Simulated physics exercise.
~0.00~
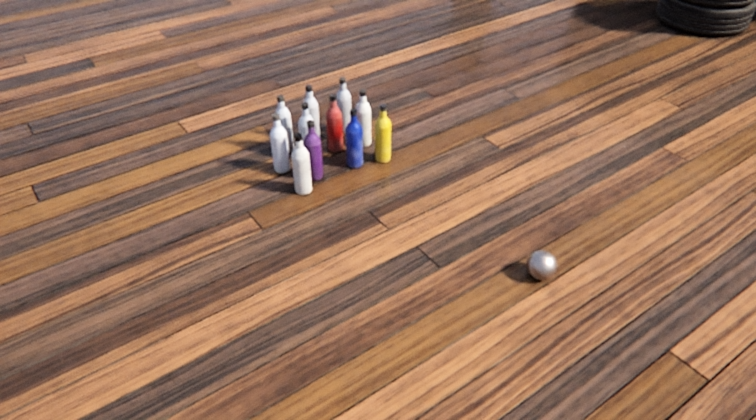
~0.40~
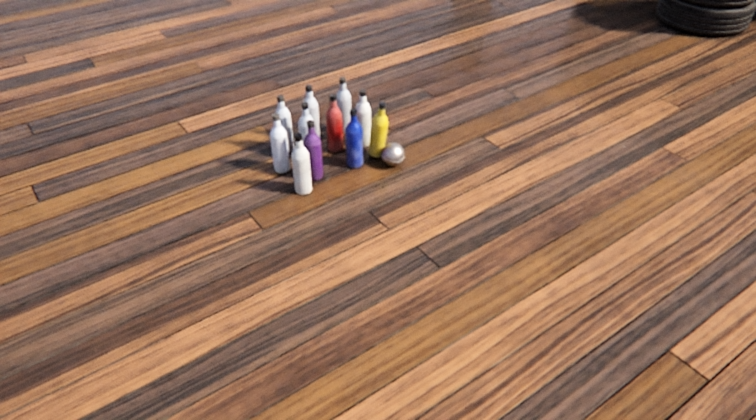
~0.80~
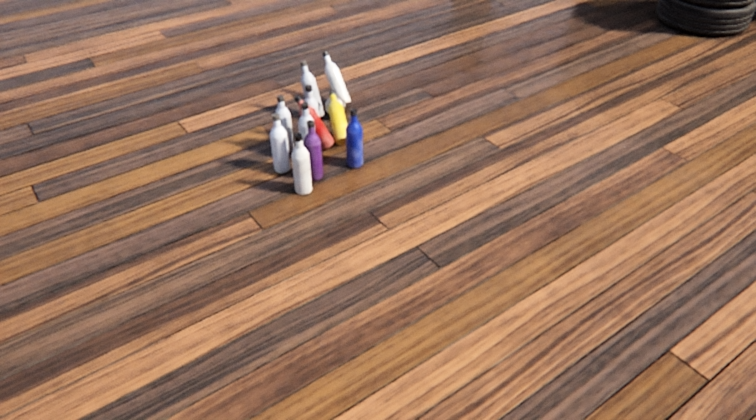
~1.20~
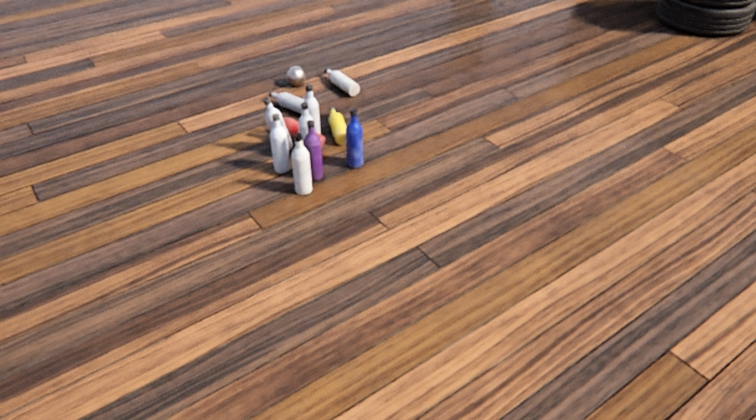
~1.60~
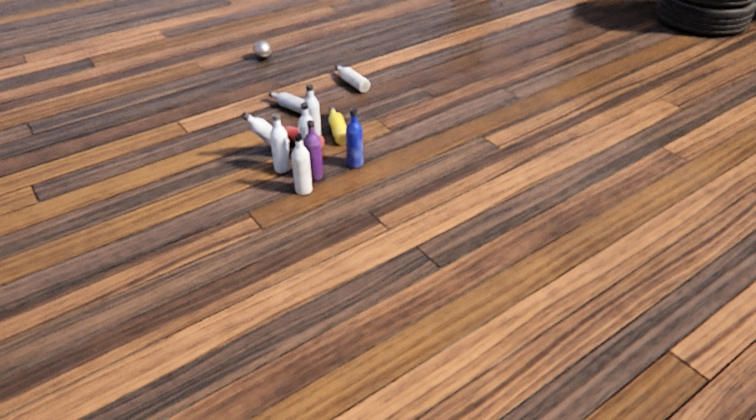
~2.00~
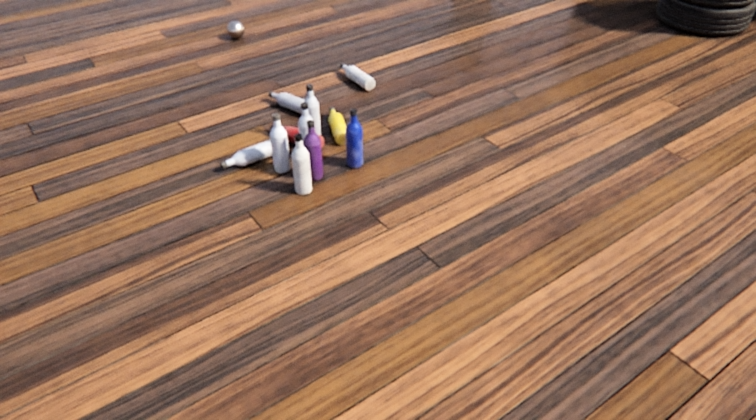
A silver ball rolled up and to the left across a wooden floor into a cluster of capped bottles, knocking over the yellow one, the red one and a few white ones, then rolled away behind them while the blue and purple bottles stayed standing.
